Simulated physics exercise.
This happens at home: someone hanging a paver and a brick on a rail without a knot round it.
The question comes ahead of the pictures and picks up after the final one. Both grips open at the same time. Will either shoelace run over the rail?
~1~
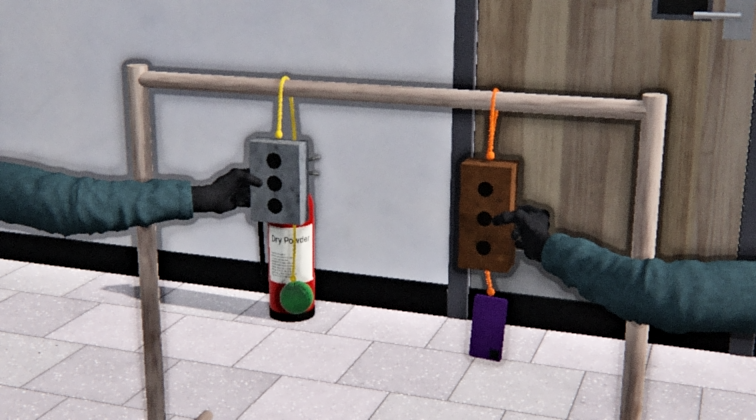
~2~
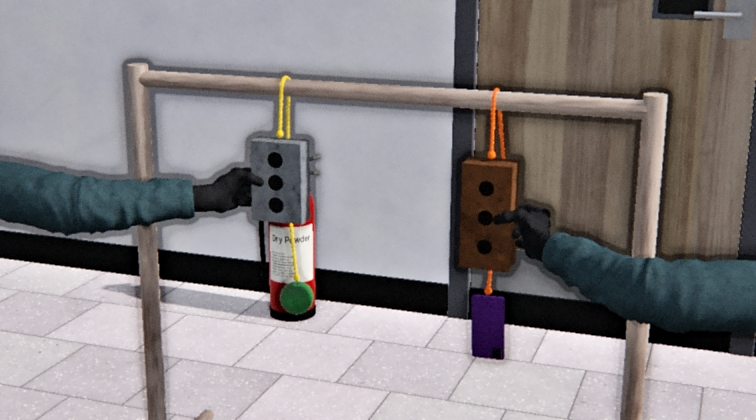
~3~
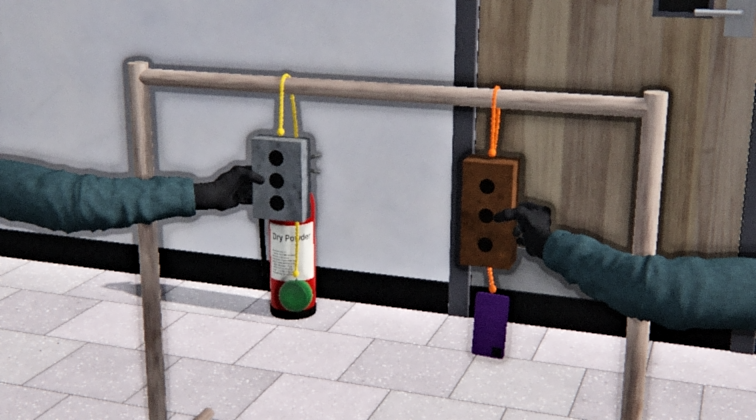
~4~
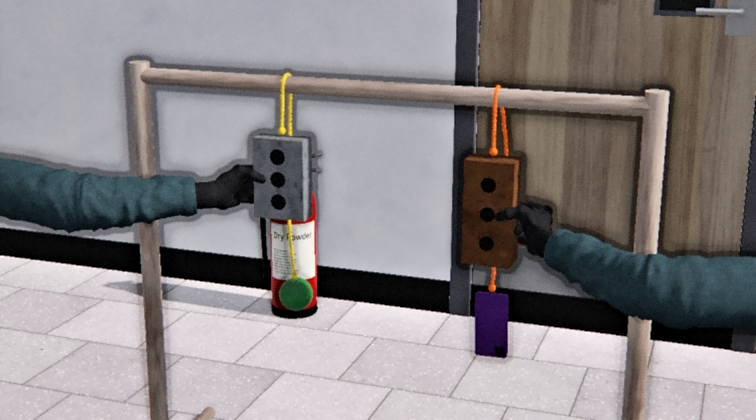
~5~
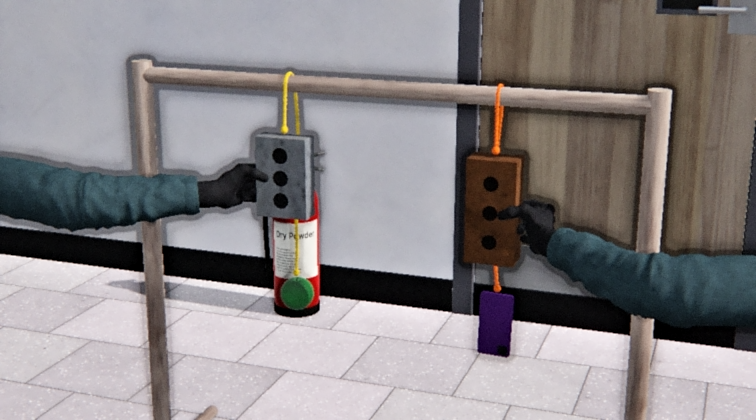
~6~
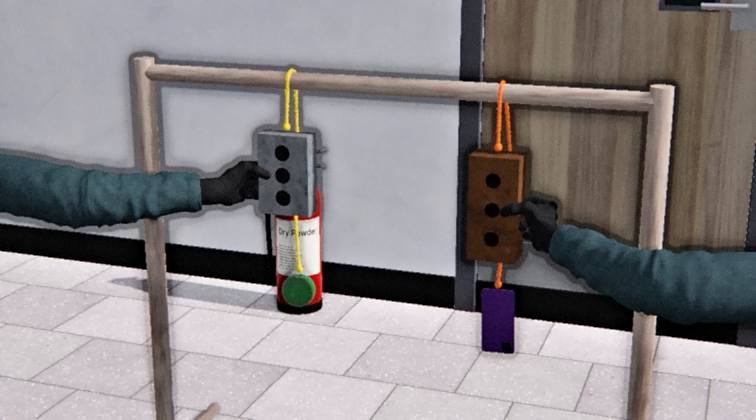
One by one: The paver falls away; the brick falls away.
Then, 0.30 s past the final frame, paver dropping near (290, 246); brick dropping near (494, 265).
Then, 0.66 s past the final frame, paver on the floor; brick on the floor.
When it is over, paver on the floor; brick on the floor. The paver pulls its rope through and the brick runs down to the floor.
